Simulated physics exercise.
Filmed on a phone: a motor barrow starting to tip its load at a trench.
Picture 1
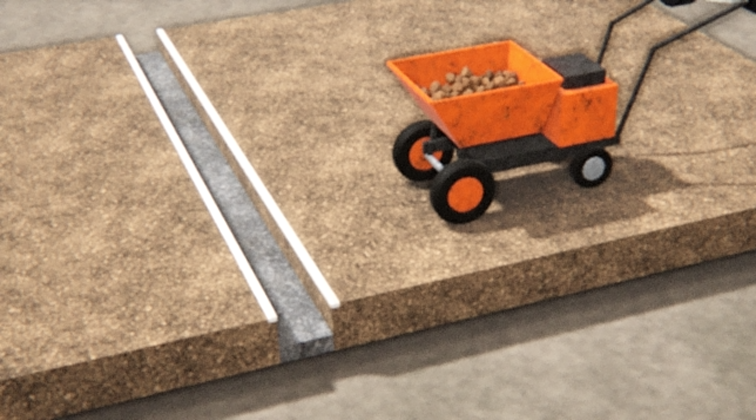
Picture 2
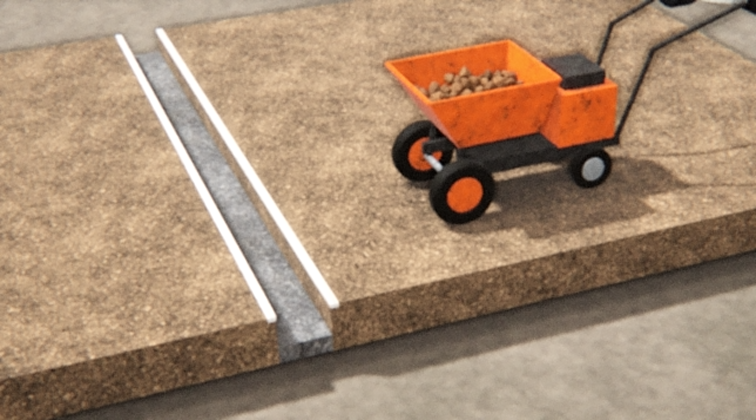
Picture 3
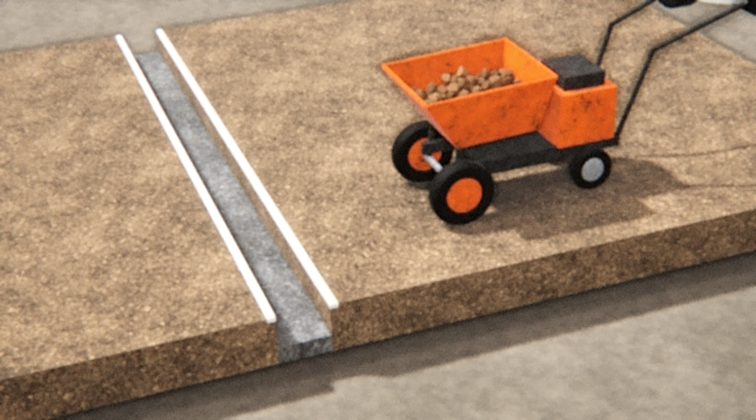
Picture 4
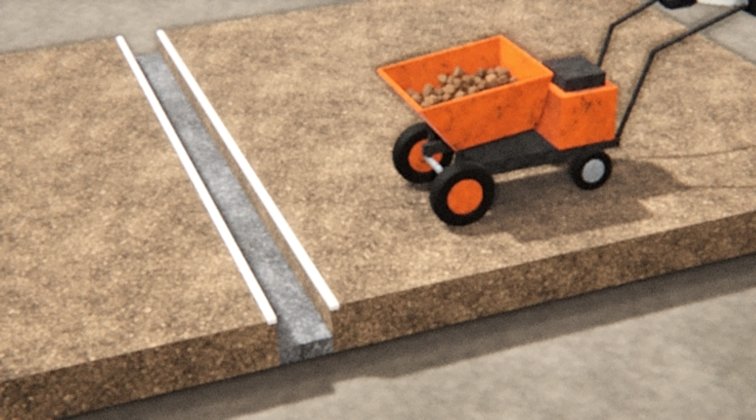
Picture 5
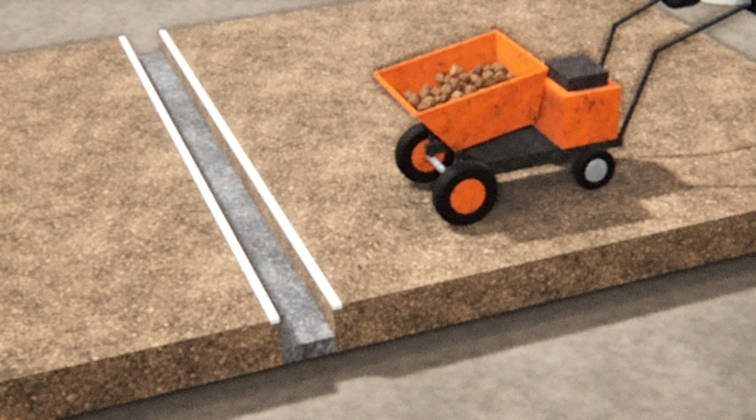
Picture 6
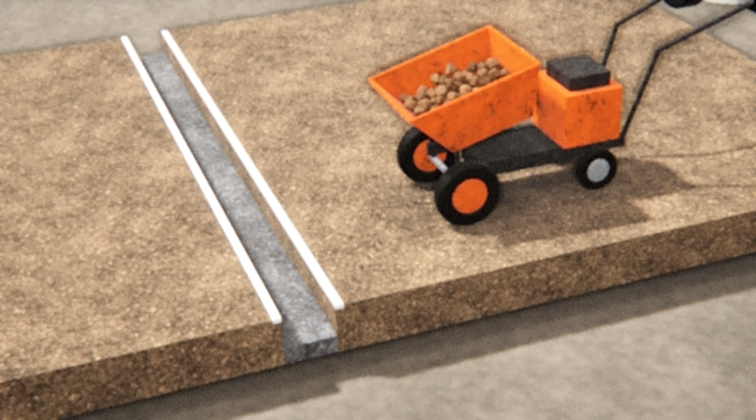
The orange skip of a small barrow tilts slowly forward, raising its brown lumps beside a trench.
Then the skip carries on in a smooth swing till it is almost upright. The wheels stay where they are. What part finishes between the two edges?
The trench is going to be left with below half the load.
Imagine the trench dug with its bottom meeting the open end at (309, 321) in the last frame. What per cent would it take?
20 %.
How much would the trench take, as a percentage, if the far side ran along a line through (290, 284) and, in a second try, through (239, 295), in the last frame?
First case 30 %, second case 30 %.
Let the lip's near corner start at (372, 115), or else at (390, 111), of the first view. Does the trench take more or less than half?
The bulk, then the bulk.
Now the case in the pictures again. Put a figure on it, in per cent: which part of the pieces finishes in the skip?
Estimate: 10 %, roughly.
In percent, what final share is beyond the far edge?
Roughly 0 in a hundred.
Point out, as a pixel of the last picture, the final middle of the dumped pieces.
I'd place the middle at about (310, 225).
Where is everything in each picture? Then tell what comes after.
Lip of the skip at (432, 104), level; top of the load at (490, 97), clay clods; first edge of the trench at (318, 276); far edge at (257, 289), the trench over half as wide as the skip, and about half as deep as wide, in the first frame.
Lip of the skip at (430, 105), level; top of the load at (488, 97), in the second frame.
Lip of the skip at (426, 107), tipped barely; top of the load at (486, 87), in the third frame.
Lip of the skip at (422, 112), tipped a little; top of the load at (483, 86), in the fourth frame.
Lip of the skip at (417, 116), tipped a little; top of the load at (492, 85), in the fifth frame.
Lip of the skip at (411, 122), tipped clearly; top of the load at (484, 73); first edge of the trench at (322, 277); far edge at (261, 290), in the sixth frame.
Soon after the last picture, skip tipped steeply; all in the skip.
A little later, skip tipped right over; nearly all in the skip; a stray few short of the trench; a stray few falling.
Later still, skip tipped right over; about a third in the skip; about half short of the trench; a small part in or heaped over the trench.
By the end, skip tipped right over; a small part in the skip; about two thirds short of the trench; about a quarter in or heaped over the trench; none beyond it.
